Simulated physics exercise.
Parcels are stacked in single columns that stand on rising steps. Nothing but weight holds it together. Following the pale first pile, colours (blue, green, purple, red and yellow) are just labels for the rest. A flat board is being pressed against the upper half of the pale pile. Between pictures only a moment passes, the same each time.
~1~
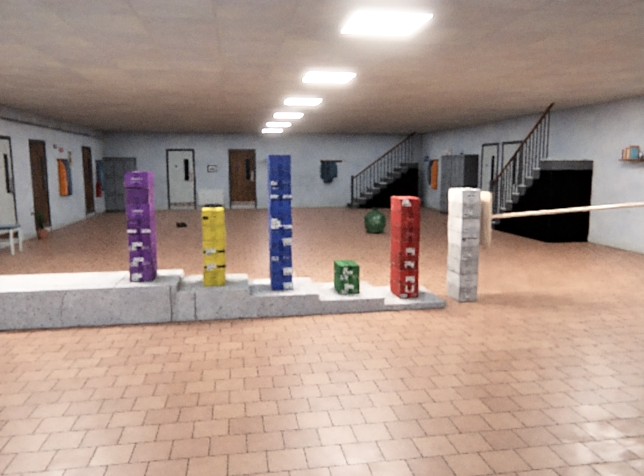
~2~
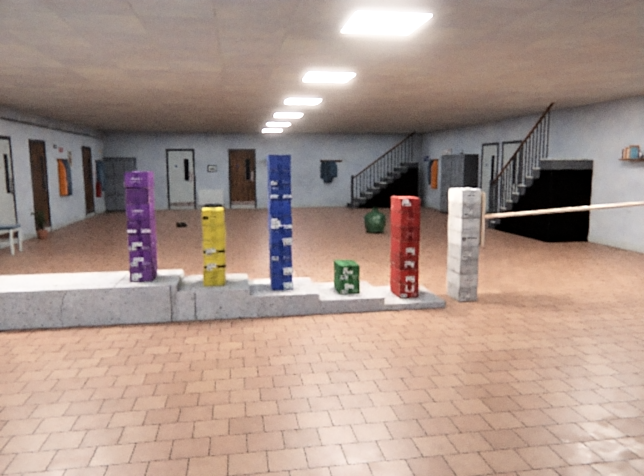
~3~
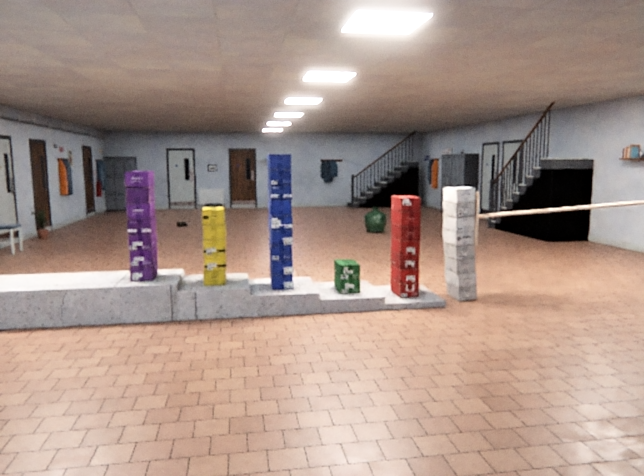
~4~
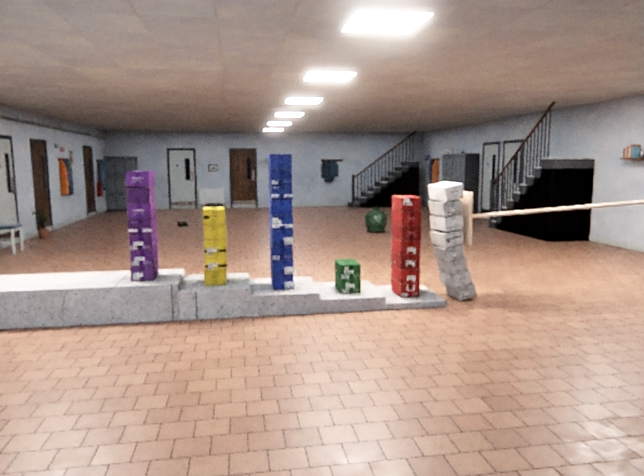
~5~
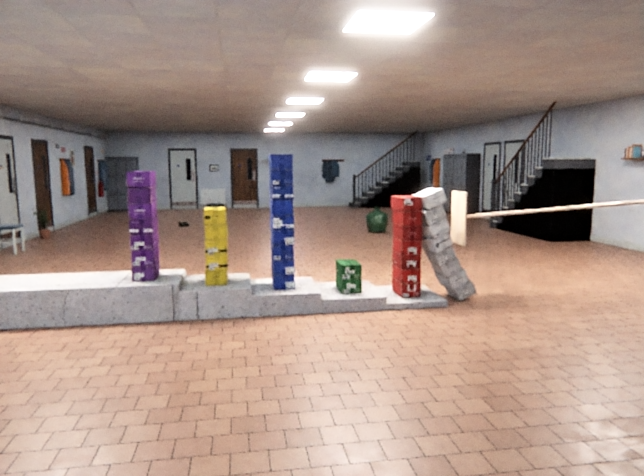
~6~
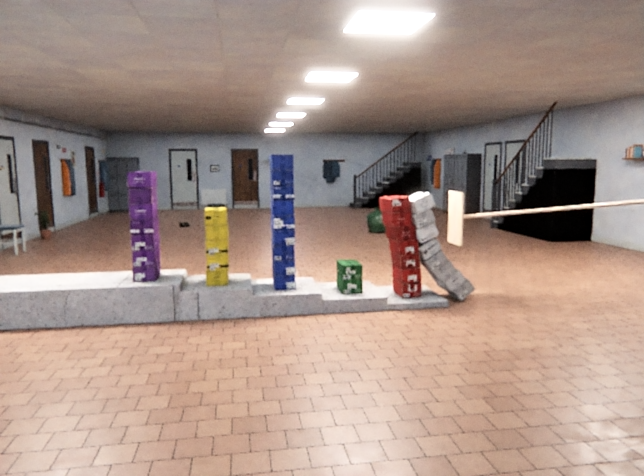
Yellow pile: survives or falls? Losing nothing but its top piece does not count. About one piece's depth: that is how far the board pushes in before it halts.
It will stay largely intact.
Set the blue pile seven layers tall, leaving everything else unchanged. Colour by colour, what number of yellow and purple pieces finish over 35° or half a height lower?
Once things settle, yellow has 0 down and purple has 0.
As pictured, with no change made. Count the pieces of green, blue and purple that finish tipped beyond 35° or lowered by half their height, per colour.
In the end the numbers are green 1, blue 0 and purple 0.
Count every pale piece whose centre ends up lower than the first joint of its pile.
I make it 1 all told.
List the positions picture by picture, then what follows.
In the first picture (pixels give the middle of a visible side), board (491, 212) not yet touching; top yellow parcel (213, 218); top green parcel (350, 273); none of the others has stirred.
The second picture shows board (484, 212) not yet touching; top yellow parcel (213, 218).
The third picture shows board (478, 212) pushing; top yellow parcel (213, 217); none of the others has stirred.
The fourth picture shows board (472, 212) pushing, top of the pale pile leaning a little; top yellow parcel (214, 217); none of the others has stirred.
The fifth picture shows board (466, 212) pushing, top of the pale pile leaning clearly; top yellow parcel (215, 217); top red parcel (413, 205) a little from its place; one has shifted.
The sixth picture shows board (463, 212) stopped, top of the pale pile leaning clearly; top yellow parcel (216, 218); top red parcel (401, 205) tilted barely; steepest lean, the parcel at (410, 262); movement in 6 of them.
Shortly afterwards, 8 of the pale pile down; none of the 5 yellow parcels down (0 of 30 in all colours); top yellow parcel unmoved; top red parcel tilted clearly.
Next, 8 of the pale pile down; none of the 5 yellow parcels down (7 of 30 in all colours); top yellow parcel unmoved; top red parcel tilted steeply, some two heights lower.
In the end, 8 of the pale pile down; none of the 5 yellow parcels down (8 of 30 in all colours); top yellow parcel unmoved; top red parcel on its side. From the last view, middles, top yellow parcel near (216, 216), top red parcel near (299, 262).
